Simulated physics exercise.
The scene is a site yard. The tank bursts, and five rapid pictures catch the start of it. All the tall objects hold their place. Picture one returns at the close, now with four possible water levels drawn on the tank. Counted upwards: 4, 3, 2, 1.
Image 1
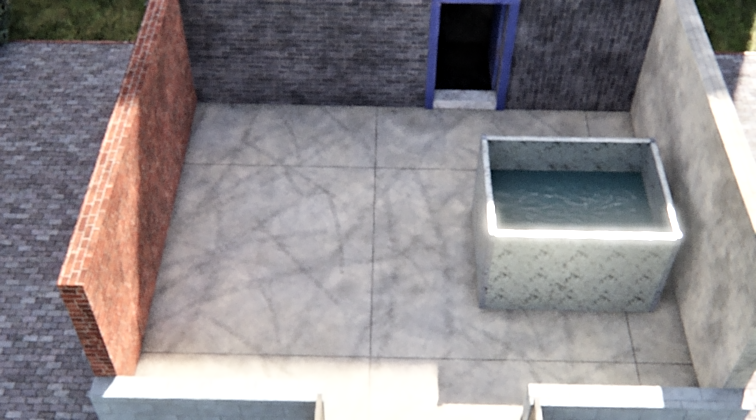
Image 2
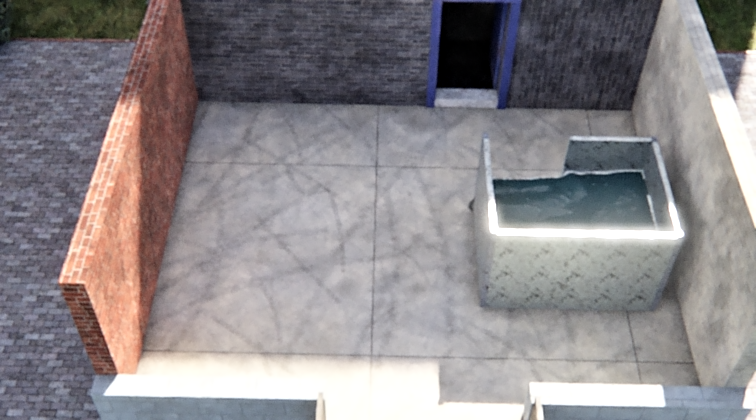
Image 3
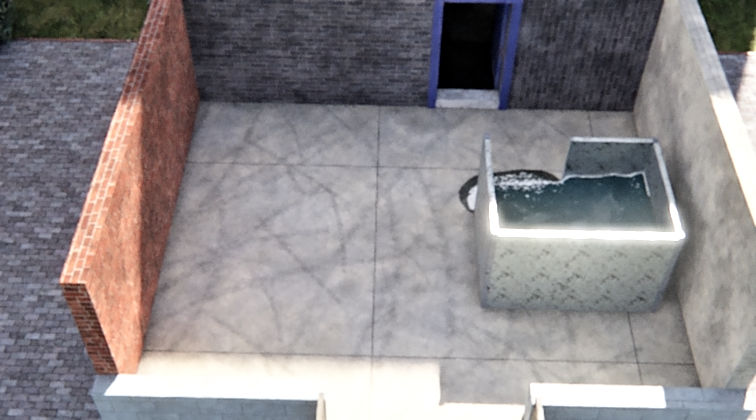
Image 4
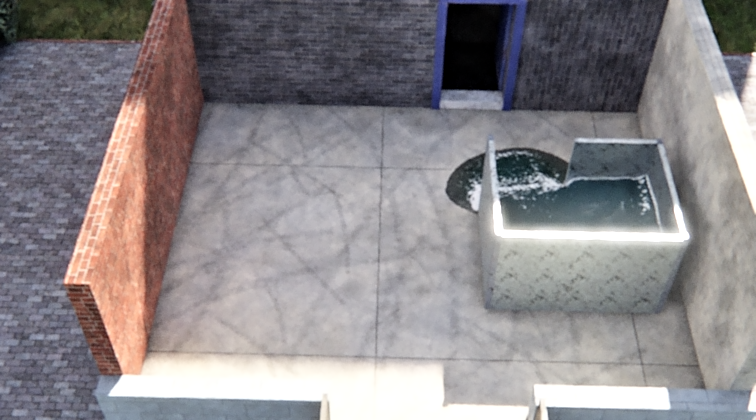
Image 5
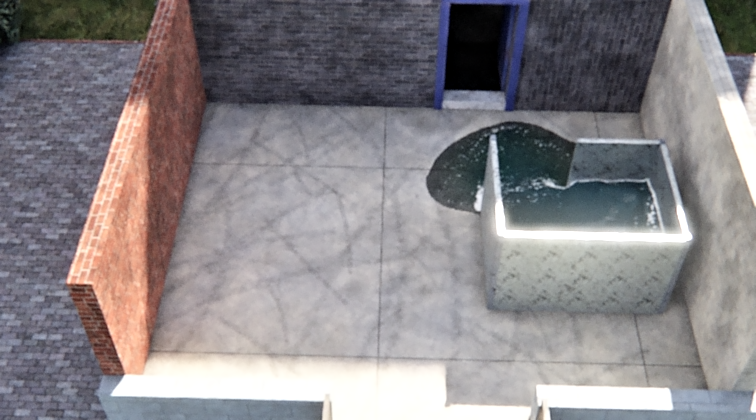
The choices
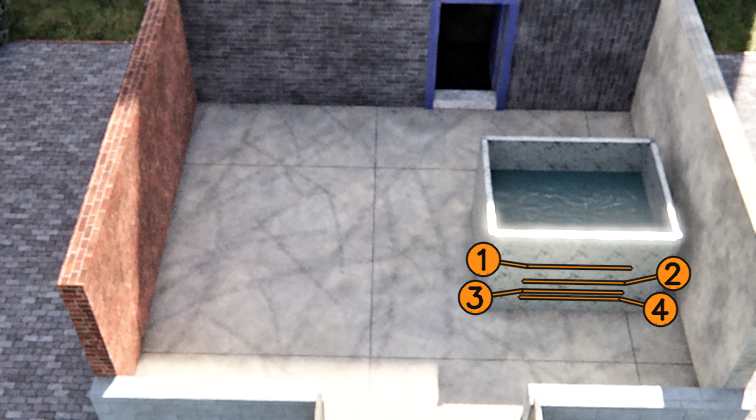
In this clip, a walled yard holds a tank of still water near a blue doorway; a section of the tank's back wall disappears, and water pours through the gap, spreading in a dark, widening pool behind and left of it.
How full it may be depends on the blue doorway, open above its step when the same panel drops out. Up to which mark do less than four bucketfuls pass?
That is mark 3.
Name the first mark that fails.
2.
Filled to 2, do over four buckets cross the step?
Yes, it does.
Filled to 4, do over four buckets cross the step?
No, not at all.
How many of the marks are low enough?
Two of the four.
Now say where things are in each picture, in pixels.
Water in the tank at rest, its middle at (570, 214); foot of the blue doorway at (464, 108); open gate at (427, 380), in the first picture.
Water covers 1 % of the ground, its front hidden from here, in the second picture.
Water covers 3 % of the ground, its front hidden from here, in the third picture.
In the fourth picture, 6 % of the ground under water, visible out to (457, 178).
In the fifth picture, 11 % of the ground under water, visible out to (454, 149).
In orange, 1 at (578, 267); 2 at (574, 282); 3 at (571, 291); 4 at (570, 298); from the bottom up 4, 3, 2, 1.
With 1, dozens of bucketfuls pour in.
With 2, about 9 bucketfuls get in.
With 3, a bucket or two gets in.
With 4, nothing gets over.
